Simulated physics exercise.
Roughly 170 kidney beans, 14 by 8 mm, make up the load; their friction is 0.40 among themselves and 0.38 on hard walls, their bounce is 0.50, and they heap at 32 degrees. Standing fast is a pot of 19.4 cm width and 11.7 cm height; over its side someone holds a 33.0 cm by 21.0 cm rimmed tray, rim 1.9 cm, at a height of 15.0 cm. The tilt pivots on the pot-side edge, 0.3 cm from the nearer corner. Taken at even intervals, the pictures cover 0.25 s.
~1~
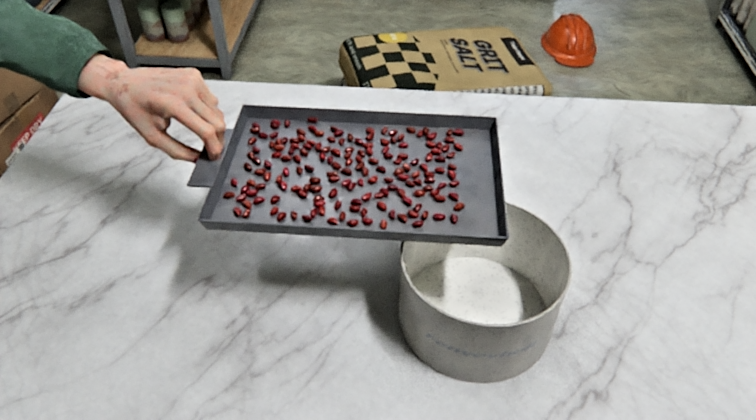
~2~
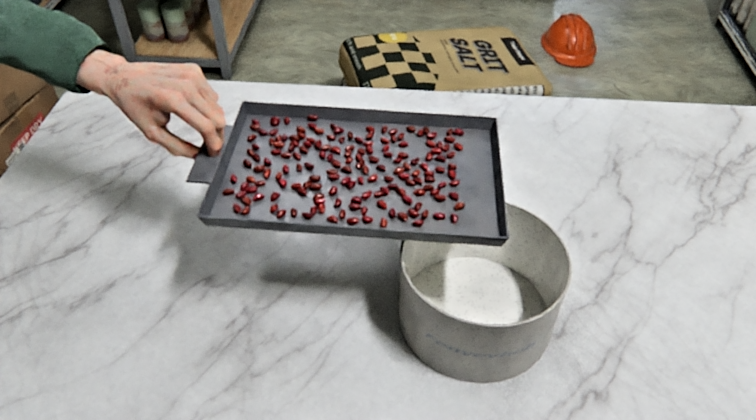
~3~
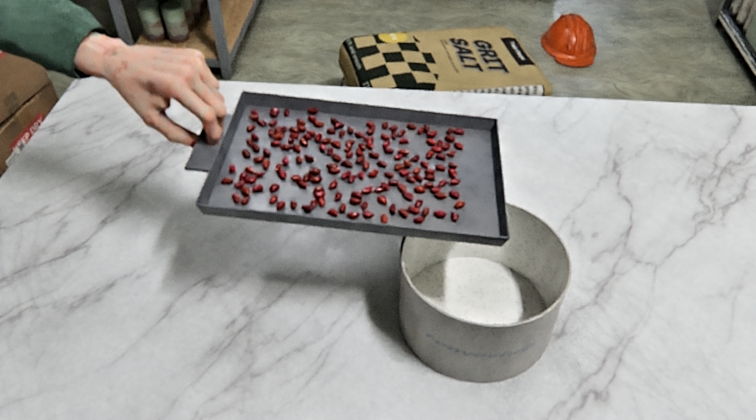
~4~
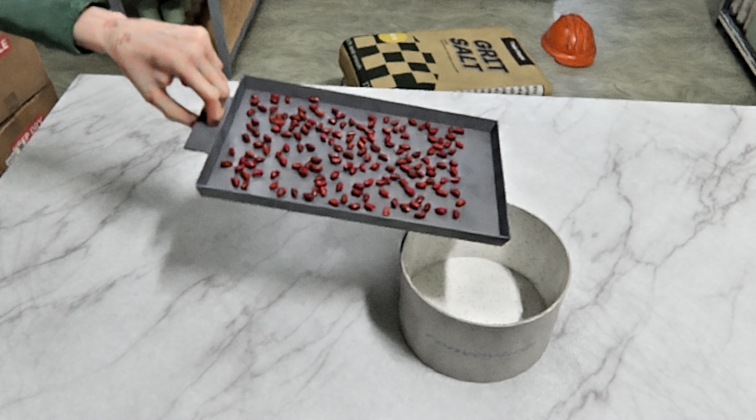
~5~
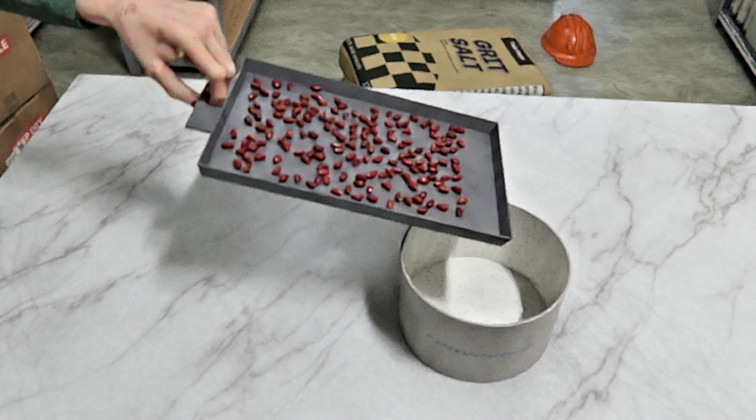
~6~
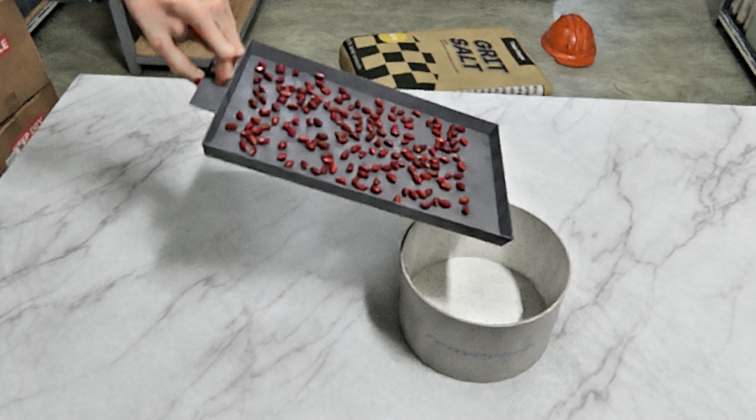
A hand held a dark rimmed tray scattered with red kidney beans over the side of a metal pot, then steadily raised its left end, slanting the tray down toward the right.
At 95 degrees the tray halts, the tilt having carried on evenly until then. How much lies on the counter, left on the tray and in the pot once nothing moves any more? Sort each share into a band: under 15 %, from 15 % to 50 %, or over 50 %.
Counter: Over 50 %; tray: Under 15 %; pot: From 15 % to 50 %.
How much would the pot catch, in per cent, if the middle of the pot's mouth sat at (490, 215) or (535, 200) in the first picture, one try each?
In order, about 65 and about 85 per cent.
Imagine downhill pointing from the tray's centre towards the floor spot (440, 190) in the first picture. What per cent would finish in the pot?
Around 60 percent of them.
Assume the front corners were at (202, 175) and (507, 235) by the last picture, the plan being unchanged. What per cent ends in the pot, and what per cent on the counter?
The pot gets 35 and the counter 65.
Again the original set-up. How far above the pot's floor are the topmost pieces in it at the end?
My guess is around 1.0 centimetres.
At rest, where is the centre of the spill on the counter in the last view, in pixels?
The spill is centred close to (522, 227).
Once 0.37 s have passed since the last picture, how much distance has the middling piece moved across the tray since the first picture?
Around 13 centimetres.
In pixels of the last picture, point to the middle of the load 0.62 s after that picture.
Approximately (511, 205) in the last view.
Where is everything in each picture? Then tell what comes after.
Tray tilt 0 degrees, front corners at (204, 217) and (504, 235); middle of the pieces at (347, 171); pot at (485, 256), in the first frame.
Tray tilt 1 degrees, front corners at (203, 213) and (504, 234); middle of the pieces at (347, 169), in the second frame.
Tray tilt 4 degrees, front corners at (202, 201) and (505, 234), lowest corner right back; middle of the pieces at (347, 164), in the third frame.
Tray tilt 9 degrees, front corners at (201, 183) and (506, 234), lowest corner right back; middle of the pieces at (348, 155), in the fourth frame.
Tray tilt 14 degrees, front corners at (203, 162) and (508, 235), lowest corner right back; middle of the pieces at (351, 145), in the fifth frame.
Tray tilt 19 degrees, front corners at (208, 141) and (509, 235), lowest corner right back; middle of the pieces at (355, 135); pot at (485, 256), in the sixth frame.
Then, 0.37 s after the last picture, tilt 56 degrees; the tray holds 100 %, the pot 0 %.
Then, 0.62 s after the last picture, tilt 81 degrees; the tray holds 35 %, the pot 15 %.
Then, 0.97 s after the last picture, tilt 95 degrees; the tray holds 0 %, the pot 25 %.
In the end, counter 75 %, tray 0 %, pot 25 %.
